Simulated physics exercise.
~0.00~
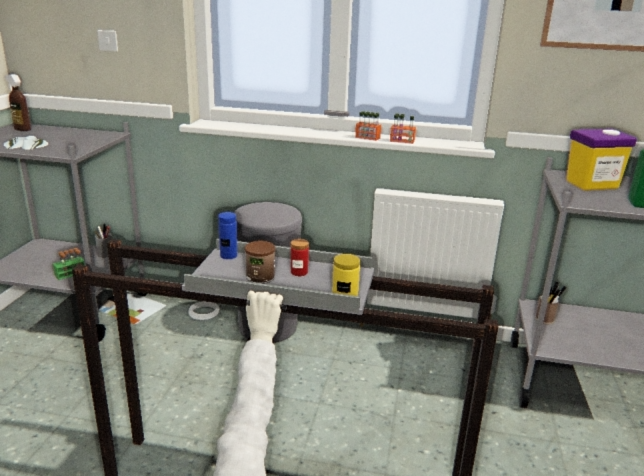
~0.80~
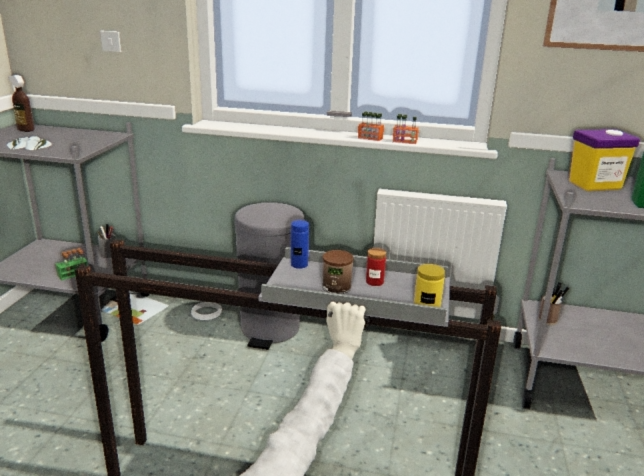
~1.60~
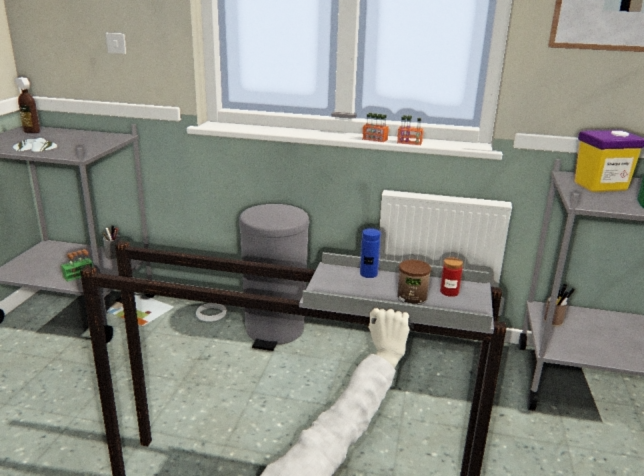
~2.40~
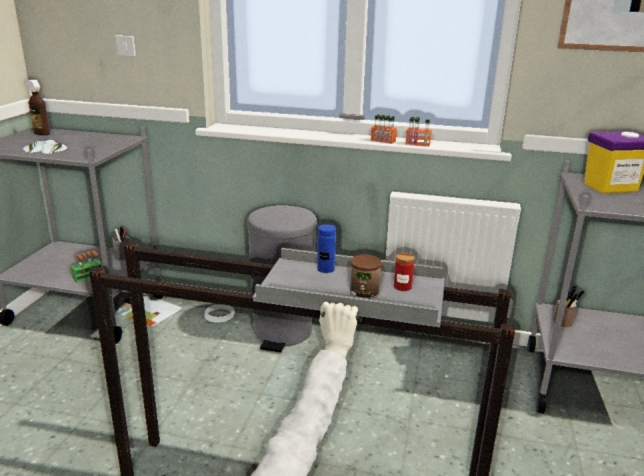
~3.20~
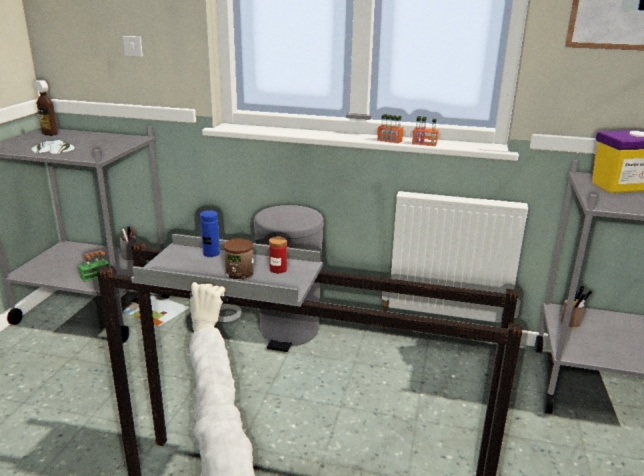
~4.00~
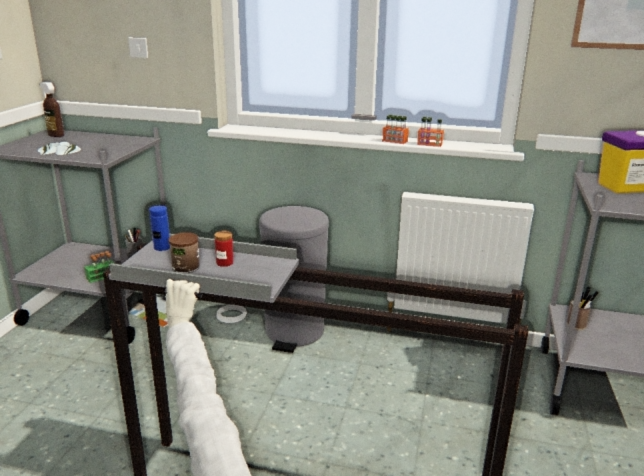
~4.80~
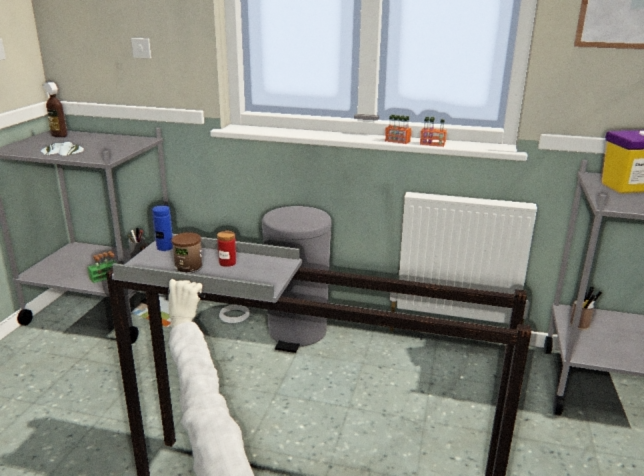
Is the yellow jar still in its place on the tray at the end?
No, the yellow jar is gone from the tray by the time it is near the right end, and only the blue shaker, brown tin and red shaker are on it when it comes to rest at the left.
